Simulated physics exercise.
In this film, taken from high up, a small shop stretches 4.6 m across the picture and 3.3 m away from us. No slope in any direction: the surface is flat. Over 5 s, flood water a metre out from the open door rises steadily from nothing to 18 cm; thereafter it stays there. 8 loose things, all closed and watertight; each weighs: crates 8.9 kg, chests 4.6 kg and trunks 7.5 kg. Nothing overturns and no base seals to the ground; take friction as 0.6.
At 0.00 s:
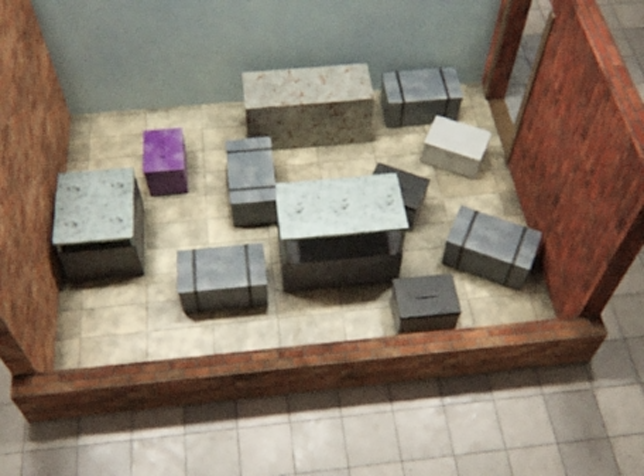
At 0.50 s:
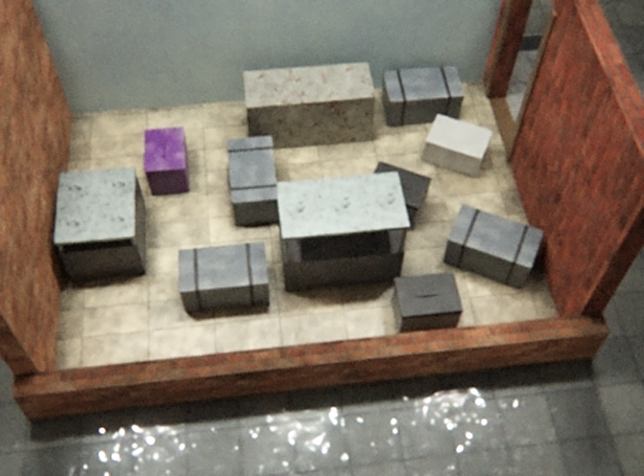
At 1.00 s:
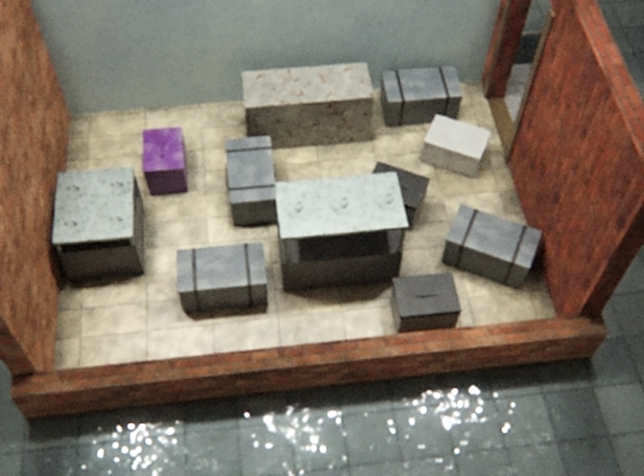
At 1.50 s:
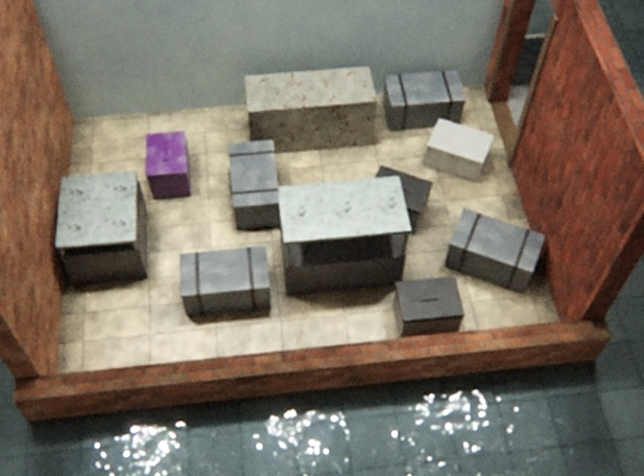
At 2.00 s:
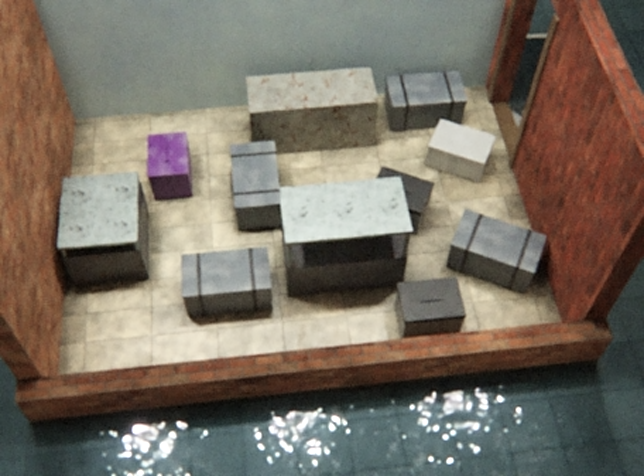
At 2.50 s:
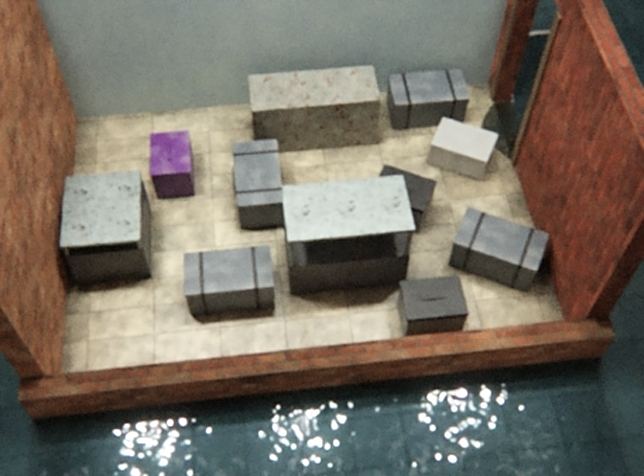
Dark, glinting water spreading over the paving outside a small brick-walled shop while the chests and trunks inside stay still.
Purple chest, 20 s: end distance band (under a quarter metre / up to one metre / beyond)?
Up to one metre.
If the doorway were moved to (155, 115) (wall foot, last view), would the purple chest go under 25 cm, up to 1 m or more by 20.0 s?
The purple chest drifts well away.
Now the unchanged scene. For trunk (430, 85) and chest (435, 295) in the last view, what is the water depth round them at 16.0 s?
12 and 9 cm.
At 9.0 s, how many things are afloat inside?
Then: 5.
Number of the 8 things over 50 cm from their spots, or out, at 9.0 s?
The number by then is 3.
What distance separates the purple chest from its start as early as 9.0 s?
About 60 cm out of place.
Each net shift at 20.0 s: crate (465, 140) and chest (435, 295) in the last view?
In turn: 100 cm, 50 cm.
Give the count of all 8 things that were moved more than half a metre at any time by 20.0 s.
Counting them up, I find 8.
After 4.0 s the purple chest is near (170, 152), 0.0 m from its start, aground; 0 afloat.
After 9.0 s the purple chest is near (102, 146), 0.7 m from its start, afloat; 5 afloat.
After 16.0 s the purple chest is near (96, 166), 0.7 m from its start, afloat; 8 afloat.
After 20.0 s the purple chest is near (95, 143), 0.7 m from its start, afloat; 8 afloat.
